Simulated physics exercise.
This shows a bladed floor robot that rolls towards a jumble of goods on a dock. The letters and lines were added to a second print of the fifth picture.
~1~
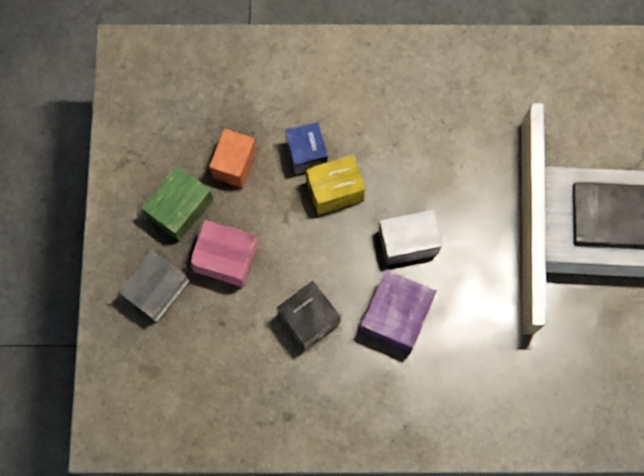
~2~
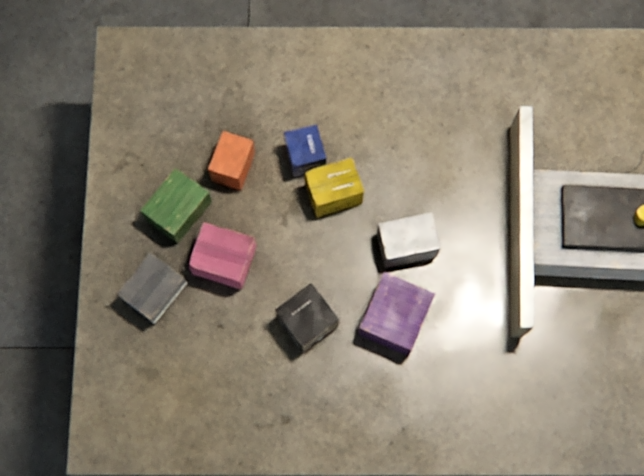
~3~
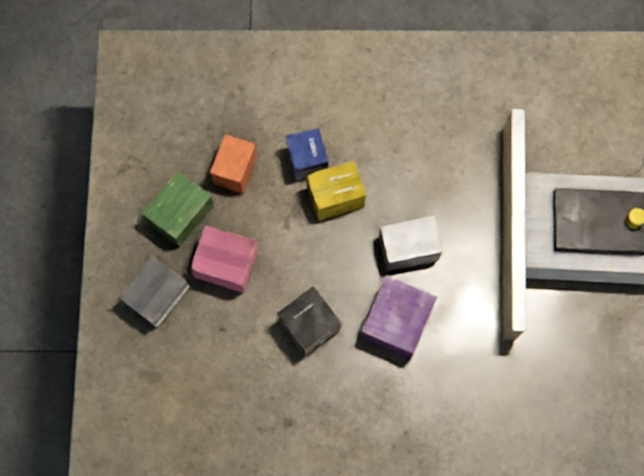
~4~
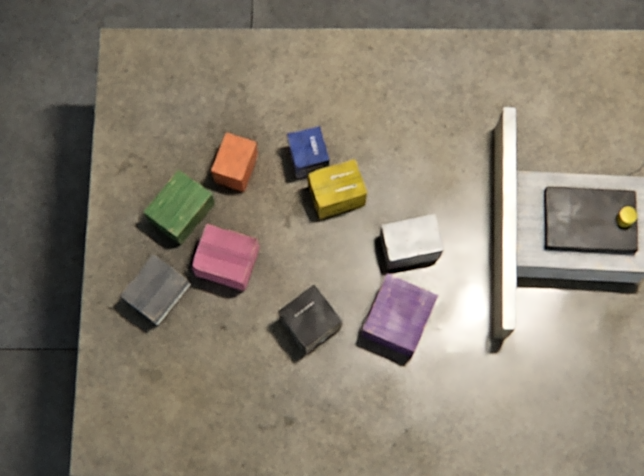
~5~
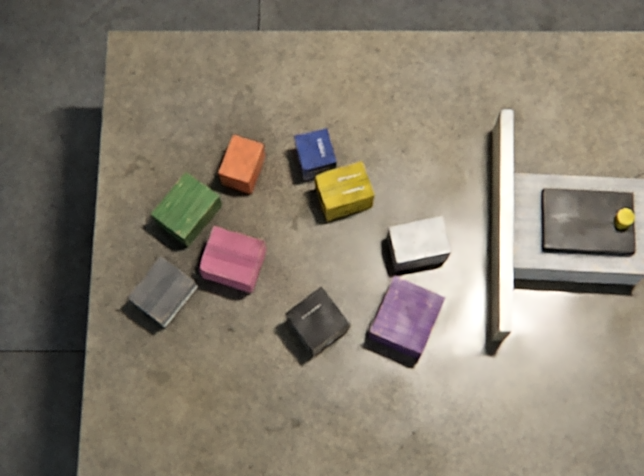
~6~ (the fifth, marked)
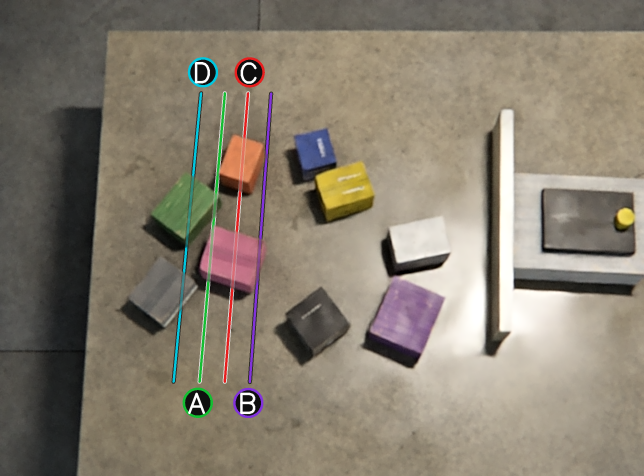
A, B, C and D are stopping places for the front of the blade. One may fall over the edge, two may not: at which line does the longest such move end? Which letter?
Stop at D.
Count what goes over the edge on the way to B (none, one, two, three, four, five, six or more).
In all, none.
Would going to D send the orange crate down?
By then, no.
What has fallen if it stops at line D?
It is the grey box.
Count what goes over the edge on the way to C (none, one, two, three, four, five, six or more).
In all, none.
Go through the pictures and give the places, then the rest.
Yellow parcel (336, 186); green crate (179, 204); grey box (154, 287), in the first frame.
Robot (601, 217); black box (307, 318), in the second frame.
Robot (593, 220); orange crate (234, 164), in the third frame.
Robot (584, 219); pink box (226, 258), in the fourth frame.
Robot (581, 221); yellow parcel (345, 192); green crate (187, 210); grey box (163, 293), in the fifth frame.
On the marked copy, A at (213, 232); B at (261, 232); C at (237, 232); D at (188, 232).
Taking D. A third of the way, robot (465, 220); purple crate (351, 320); black box (291, 318).
Two thirds of the way, robot (349, 220); grey box (132, 300); pink box (187, 263).
When it is over, robot (261, 220); grey box over the edge; pink box (101, 263); one fallen.
As for the rest, A is within the limit but short; B is within the limit but short; C is within the limit but short.
